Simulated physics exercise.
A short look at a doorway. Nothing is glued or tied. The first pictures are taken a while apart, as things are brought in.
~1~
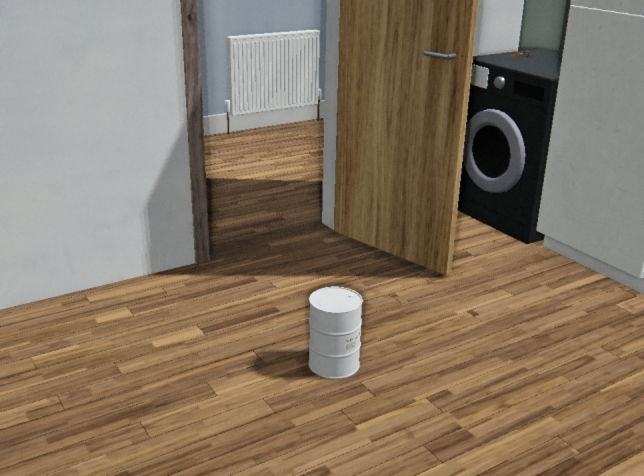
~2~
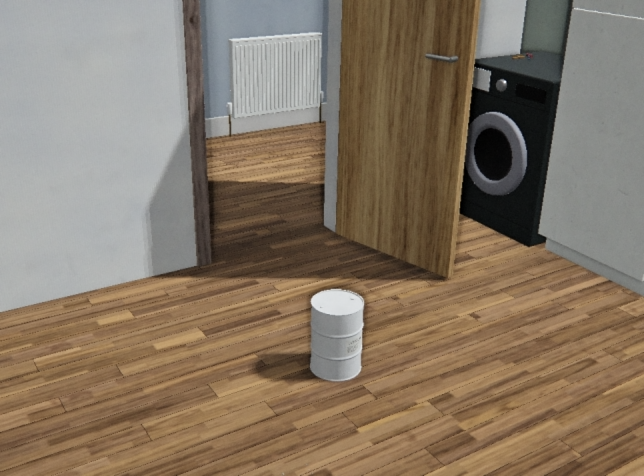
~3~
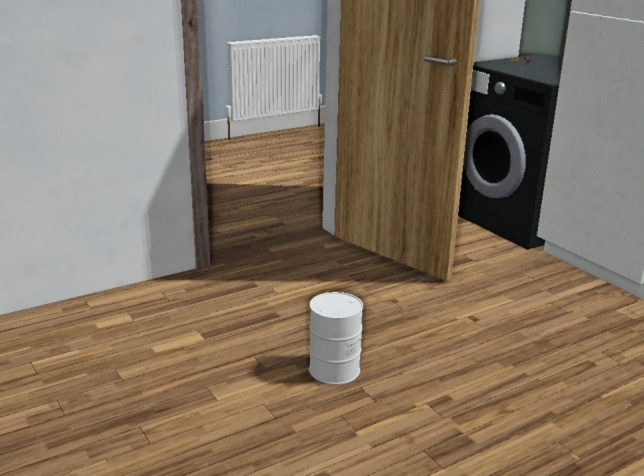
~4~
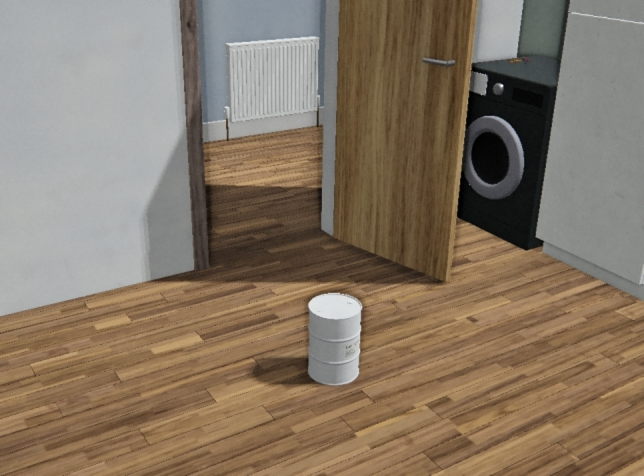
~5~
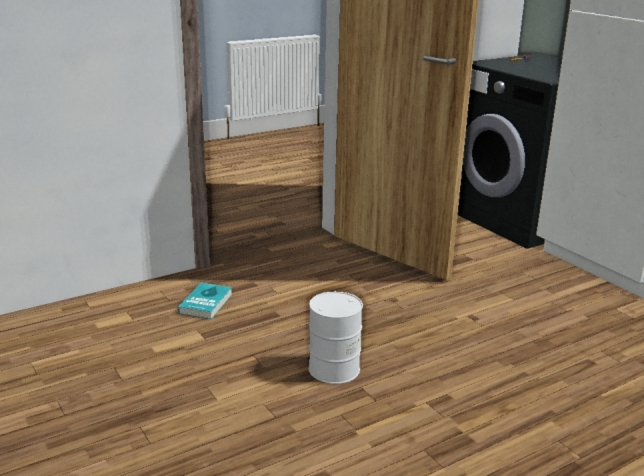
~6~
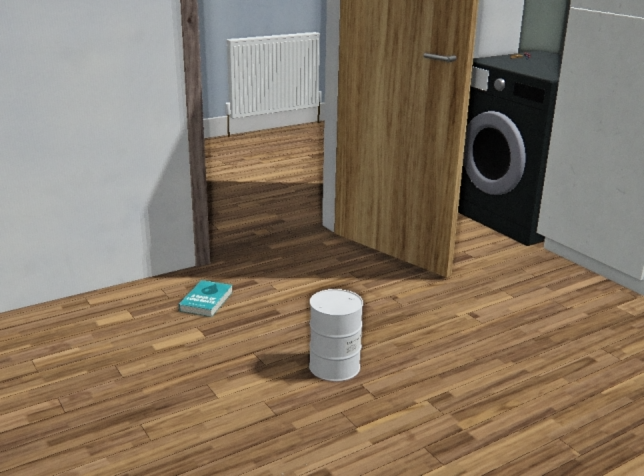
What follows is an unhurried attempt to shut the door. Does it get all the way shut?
The door closes.
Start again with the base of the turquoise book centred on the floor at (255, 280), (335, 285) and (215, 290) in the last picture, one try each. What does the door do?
First, it stops short; second, it is blocked; third, it shuts.
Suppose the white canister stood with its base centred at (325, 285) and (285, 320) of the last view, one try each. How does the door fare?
In the first case it stops short; in the second case it closes.
Then, 0.50 s past the last view, door 87° open.
Then, 0.90 s past the last view, door 61° open.
Then, 1.30 s past the last view, door 32° open.
Then, 1.60 s past the last view, door 11° open.
Finally, door 0° open; both still in place. Final places as the last picture's camera would see them, turquoise book near (207, 298).
